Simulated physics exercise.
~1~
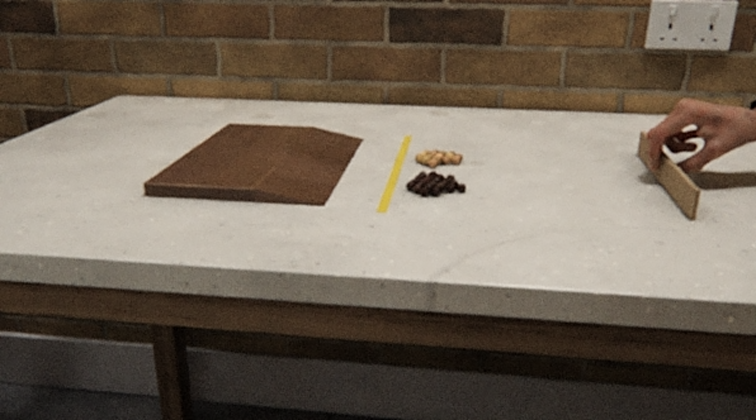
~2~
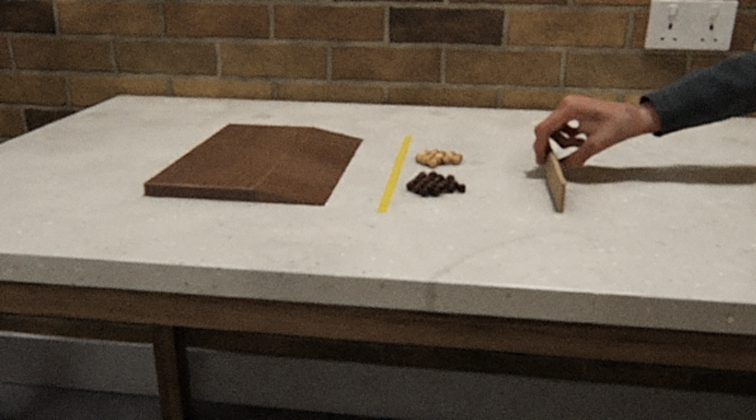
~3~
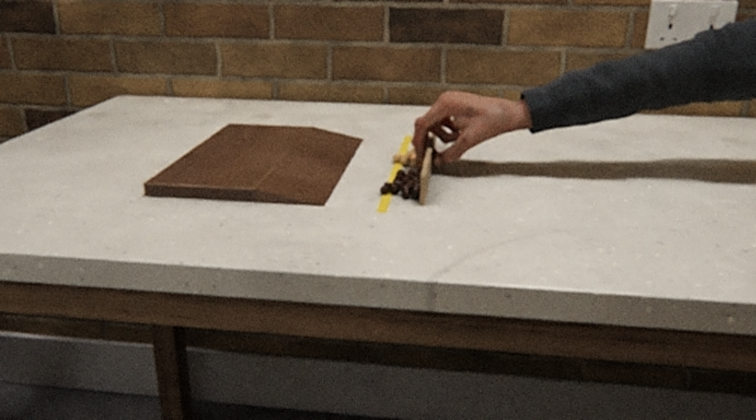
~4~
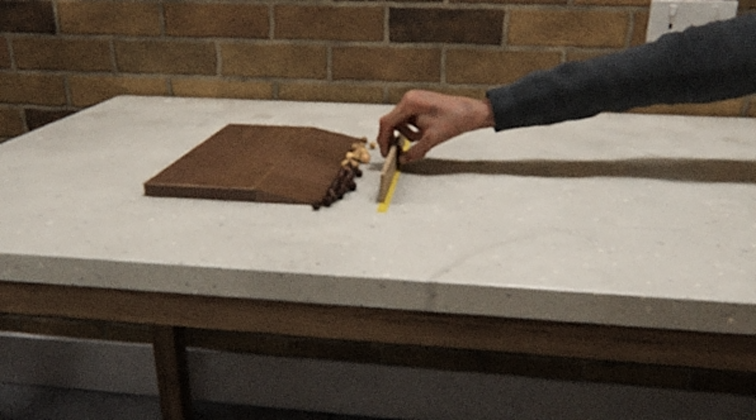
On a pale speckled table against a brick wall, a hand slid an upright piece of card leftward, pushing a tan pile and a dark pile of small pieces across yellow tape, and stopped there, leaving nearly all of them short of the brown ramp.
